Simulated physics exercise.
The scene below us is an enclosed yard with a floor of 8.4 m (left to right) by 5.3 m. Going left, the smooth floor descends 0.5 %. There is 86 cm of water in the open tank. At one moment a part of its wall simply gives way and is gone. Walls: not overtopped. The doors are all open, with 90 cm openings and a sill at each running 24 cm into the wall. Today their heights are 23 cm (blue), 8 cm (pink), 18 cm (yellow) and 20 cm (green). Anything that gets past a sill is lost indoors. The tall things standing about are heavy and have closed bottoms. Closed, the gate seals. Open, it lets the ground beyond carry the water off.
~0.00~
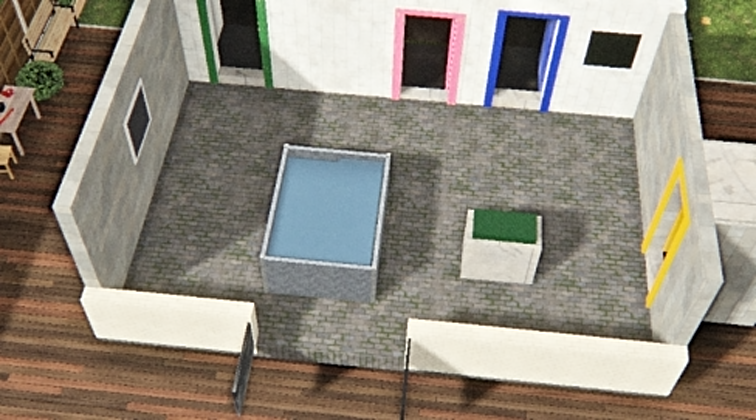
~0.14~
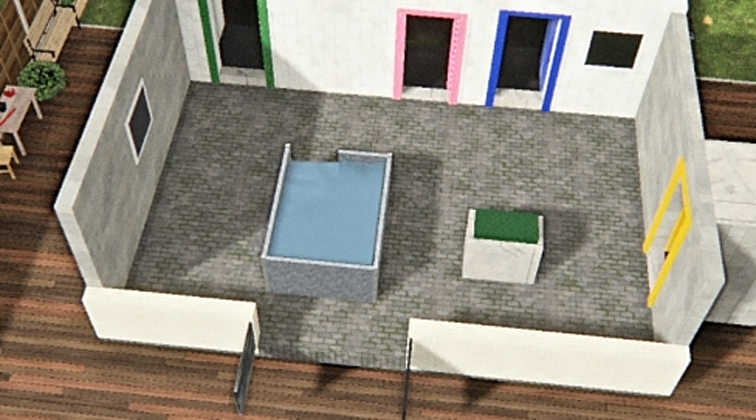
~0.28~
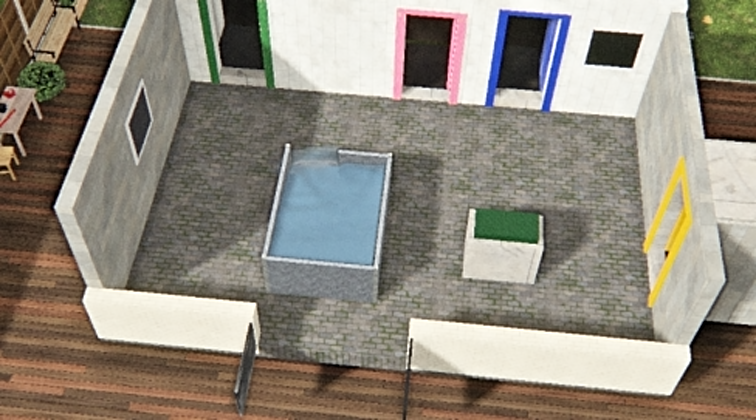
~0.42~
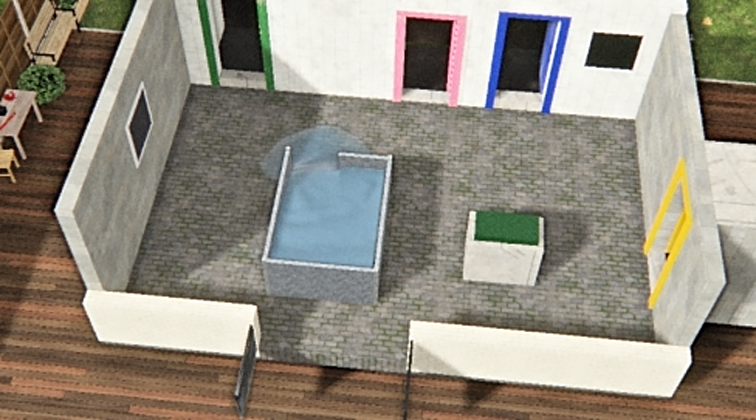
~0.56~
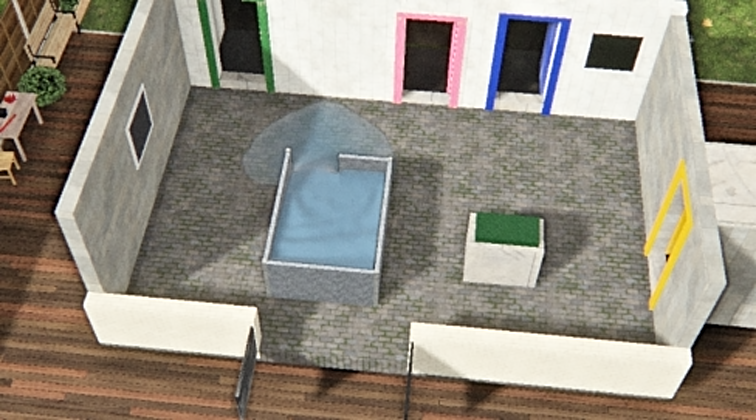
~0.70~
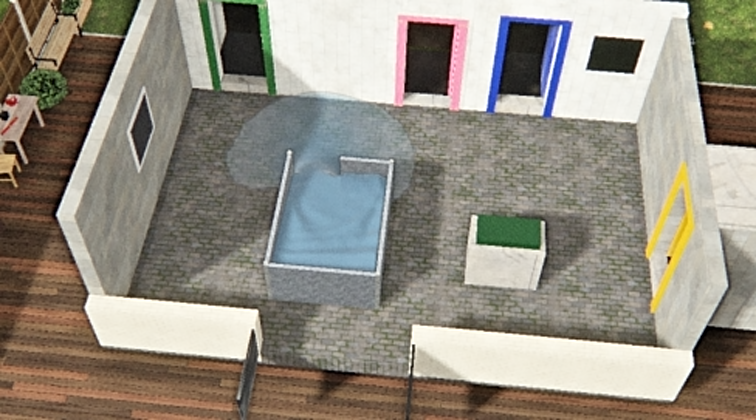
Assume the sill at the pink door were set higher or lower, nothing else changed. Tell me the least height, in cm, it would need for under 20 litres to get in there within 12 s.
You would need roughly 11.5 cm.
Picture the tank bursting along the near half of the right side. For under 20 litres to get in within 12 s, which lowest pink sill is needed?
If so: Around 7.5 cm.
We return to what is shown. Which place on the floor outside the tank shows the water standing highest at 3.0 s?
At about pixel (190, 97).
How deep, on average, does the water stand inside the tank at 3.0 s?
Some 38 cm.
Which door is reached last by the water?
Yellow, last of all.
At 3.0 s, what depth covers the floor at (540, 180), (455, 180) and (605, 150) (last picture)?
2, 2 and 3 cm, respectively.
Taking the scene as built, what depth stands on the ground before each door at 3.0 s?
At the blue door the depth is 6 cm, at pink 12 cm, at yellow 0 cm and at green 24 cm.
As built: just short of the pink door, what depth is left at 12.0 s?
Lab note: Depth approx. 4.0 cm.
After 1.4 s water covers 20 % of the floor, deepest (42 cm) near (333, 101); 14 cm at the pink door, 3 litres in over its 8 cm sill.
After 3.0 s water covers 45 % of the floor, deepest (34 cm) near (190, 97); 12 cm at the pink door, 35 litres in over its 8 cm sill.
After 12.0 s water covers 100 % of the floor, deepest (10 cm) near (119, 325); 4 cm at the pink door, 49 litres in over its 8 cm sill.
At the pink door as built, the water arrived by 1.0 s and peaked near 16 cm at 1.8 s.
Run again over the same 12 s with other heights there, 26 litres in over 10.5 cm, 9 litres over 14 cm. The limit of 20 litres is kept from about 11.5 cm up.
